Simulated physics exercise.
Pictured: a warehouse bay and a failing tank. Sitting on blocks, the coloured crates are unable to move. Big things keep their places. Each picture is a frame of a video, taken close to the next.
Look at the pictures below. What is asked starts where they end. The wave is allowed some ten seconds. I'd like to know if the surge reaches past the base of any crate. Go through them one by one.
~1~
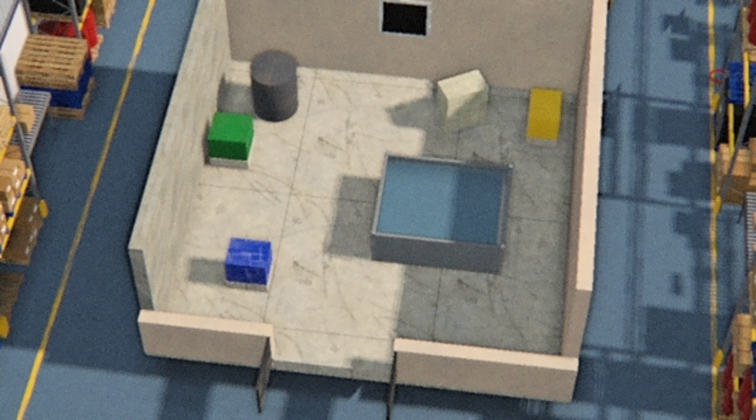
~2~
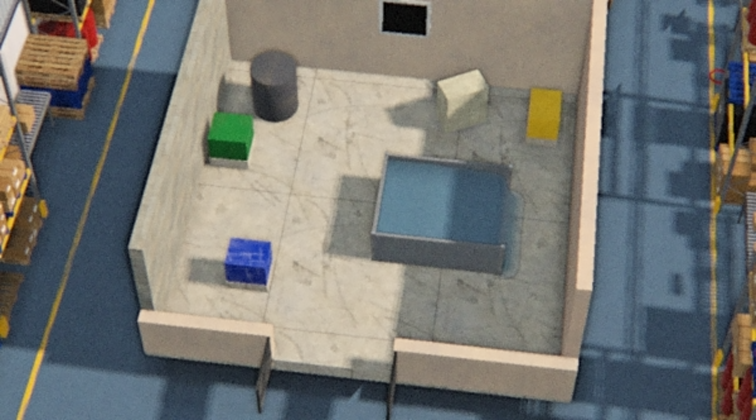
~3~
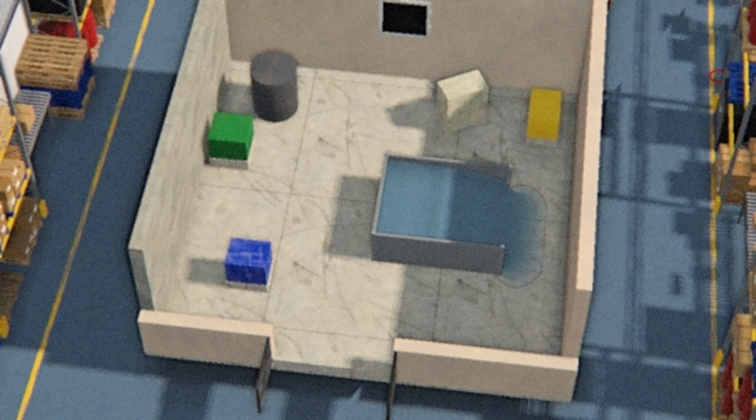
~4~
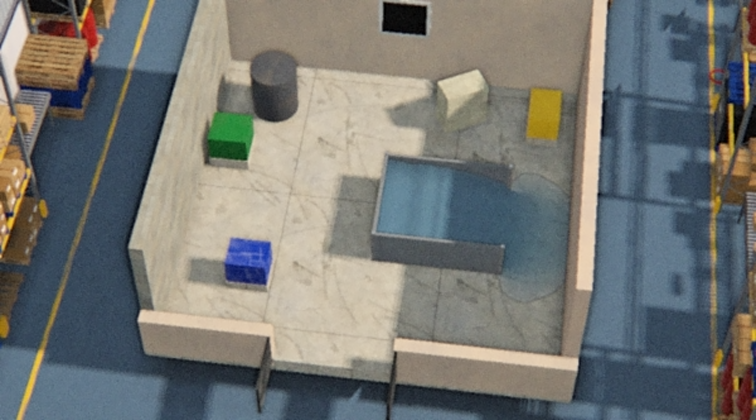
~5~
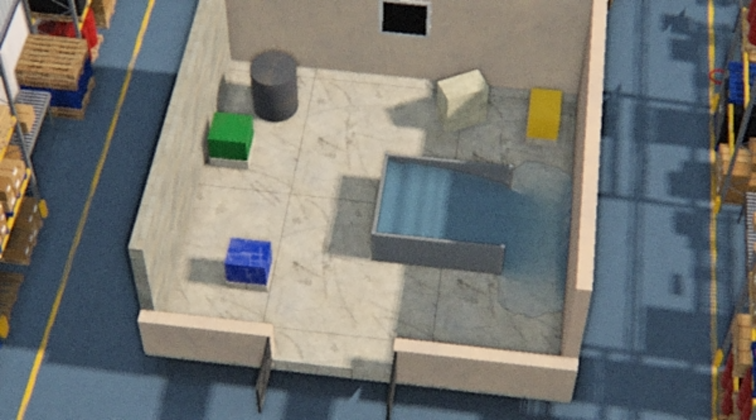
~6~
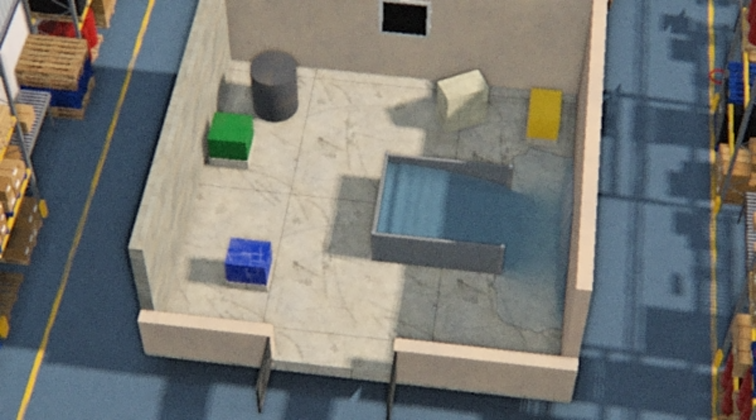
In order: The green crate is going to stay free of water. The blue crate is going to stay free of water. The yellow crate is going to get water on it.
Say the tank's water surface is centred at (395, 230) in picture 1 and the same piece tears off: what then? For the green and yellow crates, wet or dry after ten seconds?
Green crate is untouched, yellow crate is reached.
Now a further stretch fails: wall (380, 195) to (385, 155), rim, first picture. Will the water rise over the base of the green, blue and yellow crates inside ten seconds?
My reading: The green one is wetted, the blue one stays dry, the yellow one remains dry.
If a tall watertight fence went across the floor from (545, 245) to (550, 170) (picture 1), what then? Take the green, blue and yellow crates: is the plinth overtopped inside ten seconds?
Green crate: Untouched, blue crate: Untouched, yellow crate: Reached.
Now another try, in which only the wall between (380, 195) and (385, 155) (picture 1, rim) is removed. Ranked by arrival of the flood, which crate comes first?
The green one.
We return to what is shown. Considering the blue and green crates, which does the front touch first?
The blue-painted one.
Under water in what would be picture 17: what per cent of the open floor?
I make it 25 per cent.
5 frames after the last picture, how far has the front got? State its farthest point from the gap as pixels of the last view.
I'd say at around (571, 94).
A moment on, water covers 15 % of the floor; the green crate not reached, the blue crate not reached, the yellow crate water round its plinth.
Next, water covers 25 % of the floor; the green crate not reached, the blue crate not reached, the yellow crate water round its plinth.
Then, water covers 60 % of the floor; the green crate not reached, the blue crate water round its plinth, the yellow crate water round its plinth.
Later, water covers 95 % of the floor; the green crate water round its plinth, the blue crate water round its plinth, the yellow crate water round its plinth.
In the end, water covers 100 % of the floor; the green crate stayed above the water, the blue crate stayed above the water, the yellow crate was topped.
